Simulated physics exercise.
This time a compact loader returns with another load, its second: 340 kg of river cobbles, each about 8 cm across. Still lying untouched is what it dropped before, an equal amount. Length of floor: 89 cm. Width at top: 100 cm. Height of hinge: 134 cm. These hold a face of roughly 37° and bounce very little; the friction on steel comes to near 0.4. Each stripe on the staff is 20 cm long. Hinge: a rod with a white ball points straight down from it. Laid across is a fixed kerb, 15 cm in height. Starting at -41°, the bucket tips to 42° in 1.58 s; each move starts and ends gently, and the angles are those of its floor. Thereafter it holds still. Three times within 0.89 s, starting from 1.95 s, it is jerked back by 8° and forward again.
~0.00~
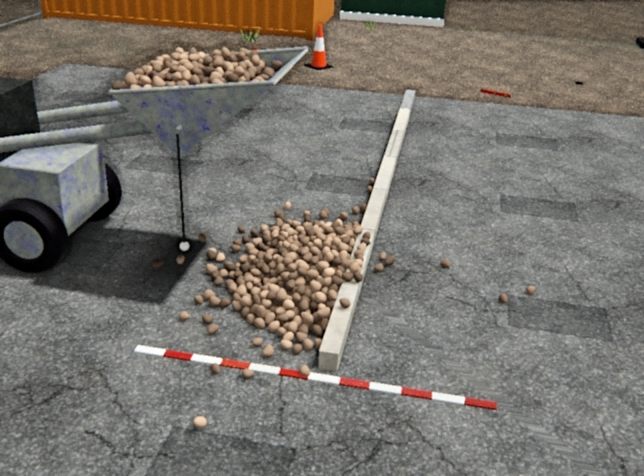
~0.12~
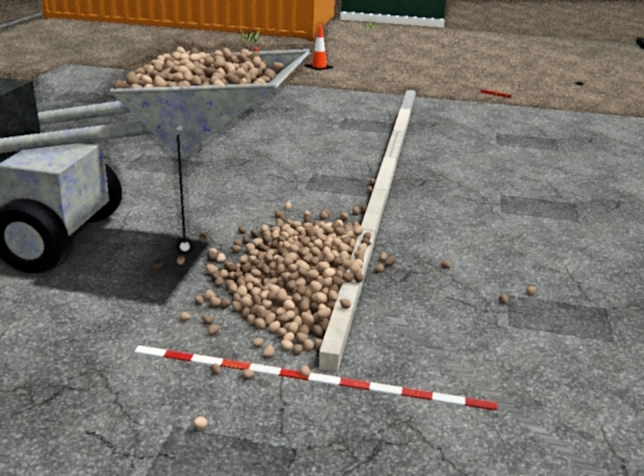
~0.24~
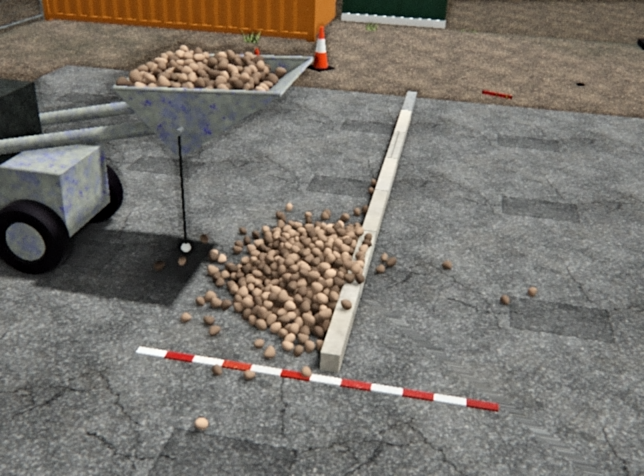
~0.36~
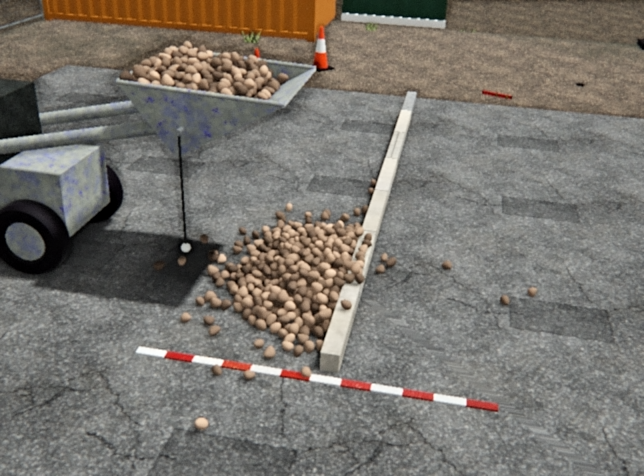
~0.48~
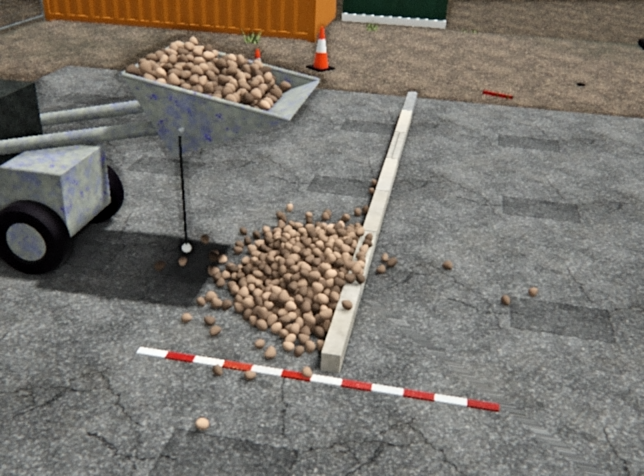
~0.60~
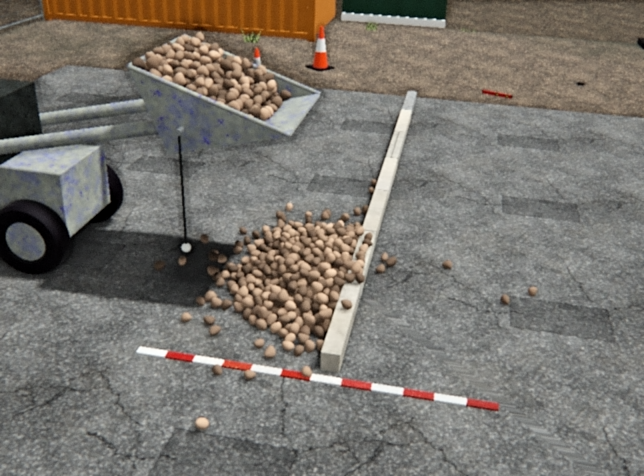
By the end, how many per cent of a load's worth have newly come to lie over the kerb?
About 22 per cent have newly come to lie there.
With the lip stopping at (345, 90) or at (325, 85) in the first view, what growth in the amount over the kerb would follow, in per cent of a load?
Around 85 percent, then around 65 percent.
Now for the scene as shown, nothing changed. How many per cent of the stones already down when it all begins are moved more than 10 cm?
About 10 per cent.
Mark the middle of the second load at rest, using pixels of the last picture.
The middle lies near (319, 260) in the last picture.
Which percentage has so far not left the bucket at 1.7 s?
Near 30 per cent of the load is held.
After 1.2 s the floor is at 29°; in per cent of one load, 98 in the bucket, 101 on this side of the kerb, 1 over the kerb; the foremost stones are at (420, 274).
After 1.7 s the floor is at 42°; in per cent of one load, 29 in the bucket, 170 on this side of the kerb, 1 over the kerb; the foremost stones are at (421, 274).
After 3.3 s the floor is at 42°; in per cent of one load, 0 in the bucket, 177 on this side of the kerb, 23 over the kerb; the foremost stones are at (526, 310).
After 5.8 s the floor is at 42°; in per cent of one load, 0 in the bucket, 177 on this side of the kerb, 23 over the kerb; the foremost stones are at (526, 310). Net gain over the kerb, 22.
